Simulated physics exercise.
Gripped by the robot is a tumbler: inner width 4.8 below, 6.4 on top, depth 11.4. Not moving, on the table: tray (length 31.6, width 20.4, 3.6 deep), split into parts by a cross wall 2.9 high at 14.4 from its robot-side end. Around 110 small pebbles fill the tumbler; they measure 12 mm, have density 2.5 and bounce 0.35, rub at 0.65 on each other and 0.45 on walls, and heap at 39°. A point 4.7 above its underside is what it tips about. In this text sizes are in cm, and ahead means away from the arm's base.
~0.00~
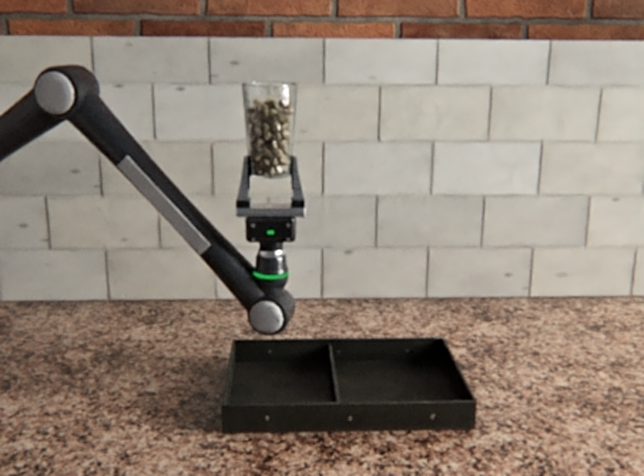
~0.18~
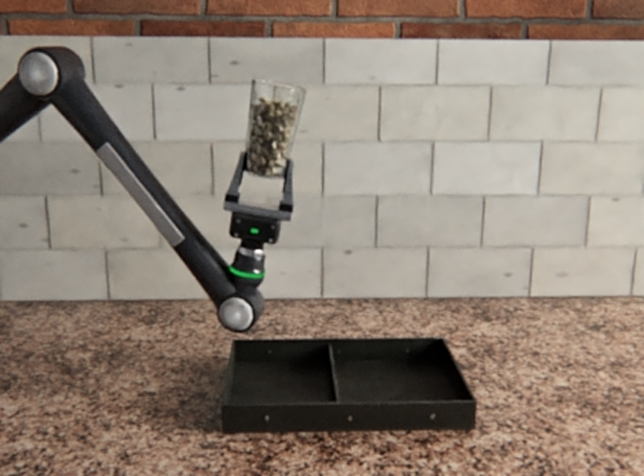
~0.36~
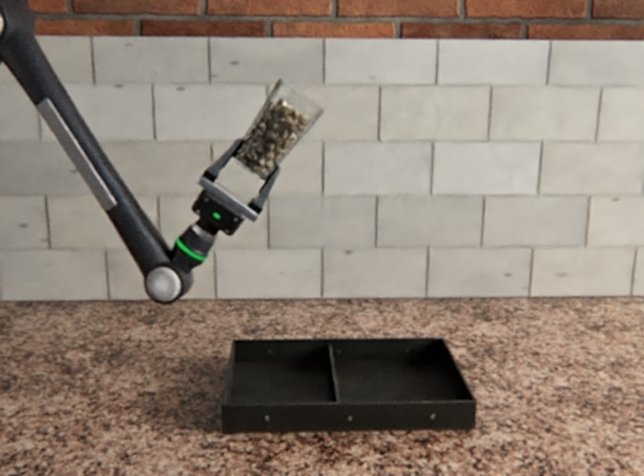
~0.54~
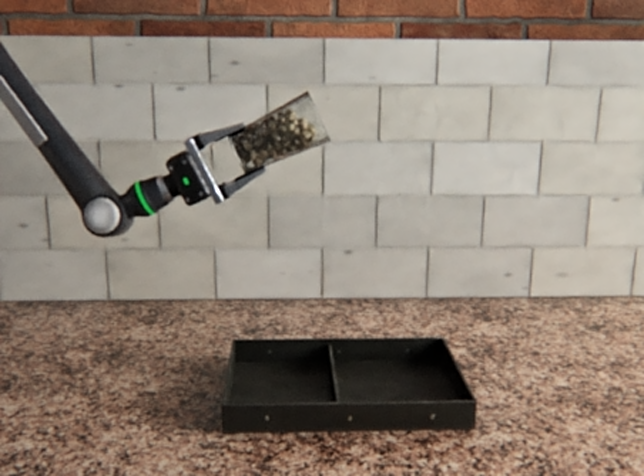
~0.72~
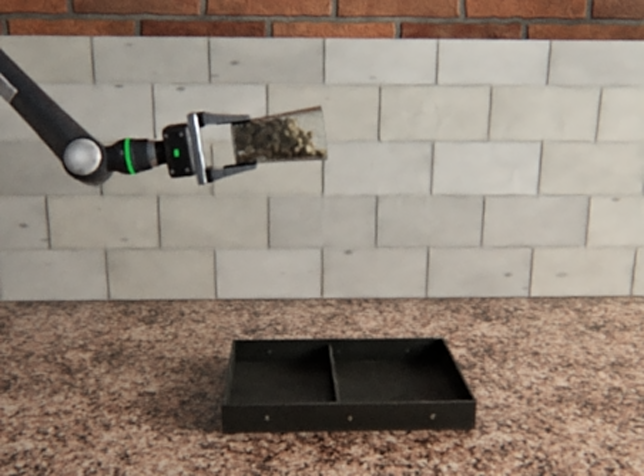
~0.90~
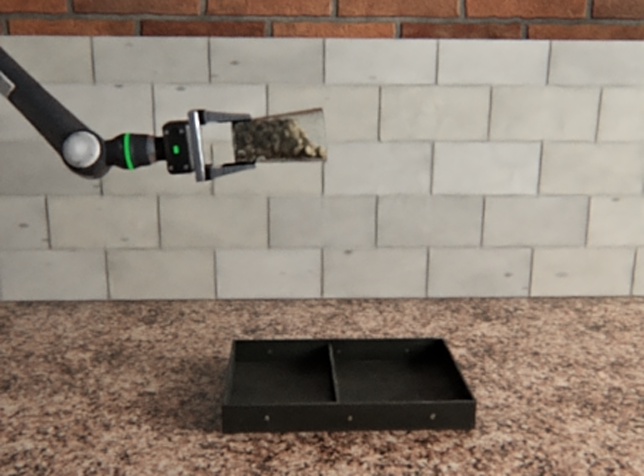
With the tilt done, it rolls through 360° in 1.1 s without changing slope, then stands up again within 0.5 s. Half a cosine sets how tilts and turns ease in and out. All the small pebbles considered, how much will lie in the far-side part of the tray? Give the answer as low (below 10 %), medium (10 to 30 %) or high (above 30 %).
Medium, 10 to 30 %.
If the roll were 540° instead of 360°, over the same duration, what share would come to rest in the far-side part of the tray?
Around 20 %.
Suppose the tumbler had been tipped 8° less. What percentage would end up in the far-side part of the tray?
Estimate: Around 5 %.
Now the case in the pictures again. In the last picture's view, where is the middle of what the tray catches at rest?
Near (372, 379).
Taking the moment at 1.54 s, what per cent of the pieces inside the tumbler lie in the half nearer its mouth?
Roughly 45 percent.
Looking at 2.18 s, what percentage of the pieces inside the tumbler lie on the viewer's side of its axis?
40 in a hundred, more or less.
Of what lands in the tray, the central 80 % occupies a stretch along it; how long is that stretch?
Spread length: Approx. 8 cm.
By 1.54 s, tipped 85°, highest piece 38 above the table; 105 in the tumbler, 1 in the far-side part, 4 in flight or on a rim.
By 2.18 s, tipped 61°, highest piece 38 above the table; 93 in the tumbler, 15 in the far-side part, 2 in flight or on a rim.
By 2.70 s, upright, highest piece 41 above the table; 93 in the tumbler, 17 in the far-side part.
By 3.40 s, upright, highest piece 41 above the table; 93 in the tumbler, 17 in the far-side part.
Final count, 93 in the tumbler, 17 in the far-side part. That is 15 % in the far-side part of the tray.
